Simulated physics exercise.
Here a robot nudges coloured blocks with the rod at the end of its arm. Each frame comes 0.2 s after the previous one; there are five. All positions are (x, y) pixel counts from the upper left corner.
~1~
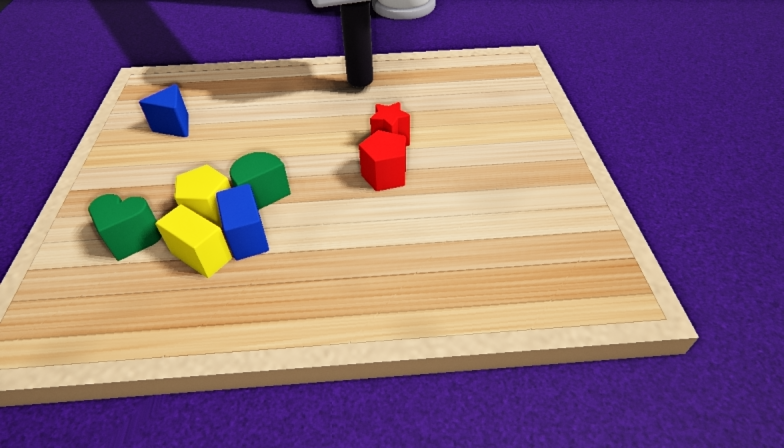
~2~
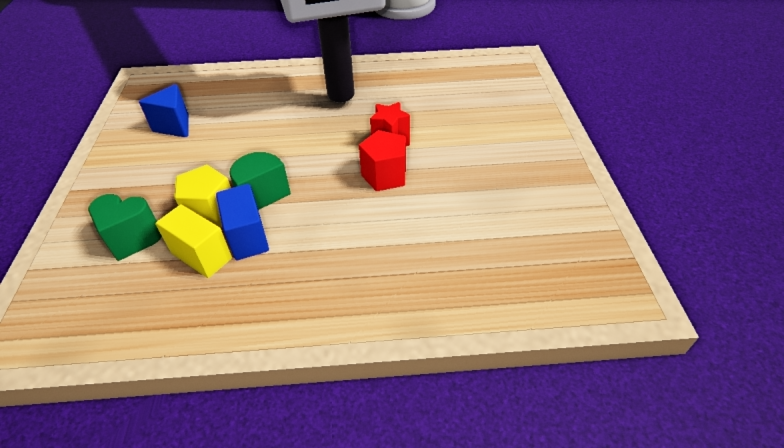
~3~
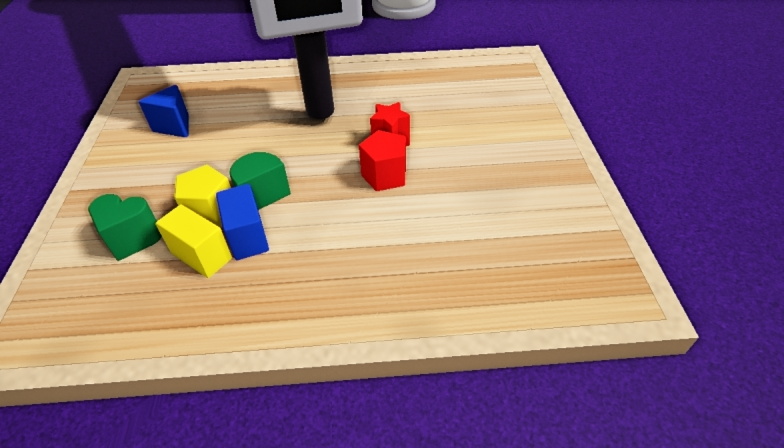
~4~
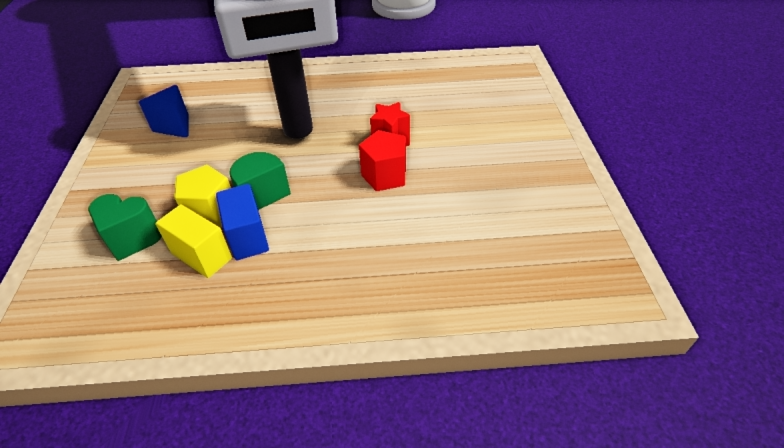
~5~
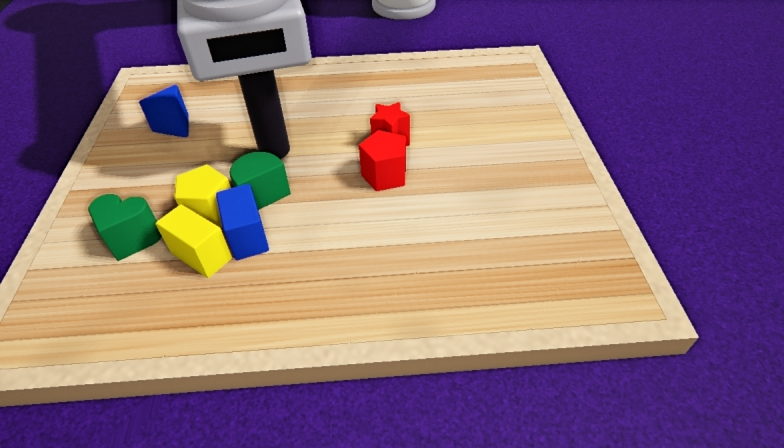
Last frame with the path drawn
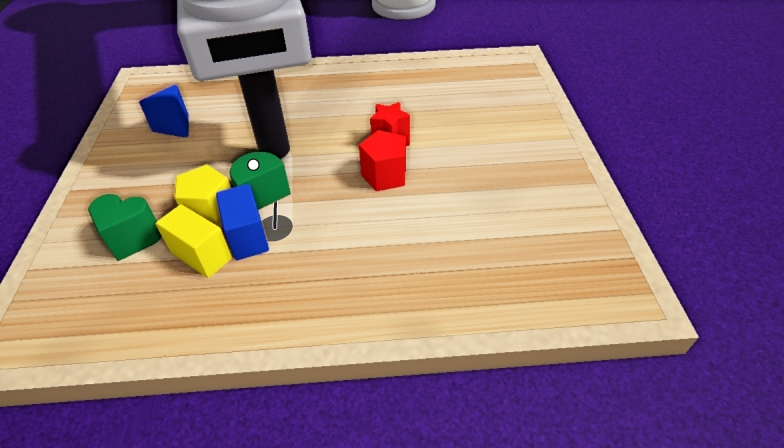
Black rod on a robot arm moving down and left across a wooden board toward a cluster of motionless coloured blocks.
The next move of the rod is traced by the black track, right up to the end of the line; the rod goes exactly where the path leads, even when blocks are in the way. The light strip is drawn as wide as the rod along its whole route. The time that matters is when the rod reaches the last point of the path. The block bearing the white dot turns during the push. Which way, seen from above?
Looking from above, the answer is clockwise.
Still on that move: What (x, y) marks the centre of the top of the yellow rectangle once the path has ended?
My estimate: (155, 246).
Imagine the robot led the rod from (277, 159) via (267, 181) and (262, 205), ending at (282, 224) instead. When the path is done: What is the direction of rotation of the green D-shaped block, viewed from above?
Turns clockwise.
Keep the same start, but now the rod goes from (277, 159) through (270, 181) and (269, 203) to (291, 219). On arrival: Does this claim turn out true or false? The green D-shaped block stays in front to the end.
That is false.
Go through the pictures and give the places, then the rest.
The first frame shows rod tip at (360, 81); block tops, yellow rectangle at (187, 225); yellow five-sided block at (198, 182); blue rectangle at (237, 205); green D-shaped block at (253, 165).
The second frame shows rod at (341, 96); blocks unchanged.
The third frame shows rod at (321, 113); blocks unchanged.
The fourth frame shows rod at (299, 131); blocks unchanged.
The fifth frame shows rod at (275, 152); yellow rectangle at (187, 225); yellow five-sided block at (198, 182); blue rectangle at (237, 205); green D-shaped block at (253, 165).
Path on the board, straight from (277, 159) to (275, 228); the dot is on the green D-shaped block.
What follows on the original path. One third of the way, rod at (274, 173); yellow five-sided block at (193, 184); blue rectangle at (234, 211); green D-shaped block at (248, 174), turned 15° clockwise.
Two thirds of the way, rod at (273, 196); yellow rectangle at (175, 235), turned 20° clockwise; yellow five-sided block at (183, 186), turned 20° clockwise; blue rectangle at (226, 224), turned 40° anticlockwise; green D-shaped block at (234, 193), turned 55° clockwise.
At the end, rod at (273, 221); yellow rectangle at (155, 246), turned 50° clockwise; yellow five-sided block at (183, 186), turned 20° clockwise; blue rectangle at (207, 246), turned 30° anticlockwise; green D-shaped block at (226, 215), turned 75° clockwise.
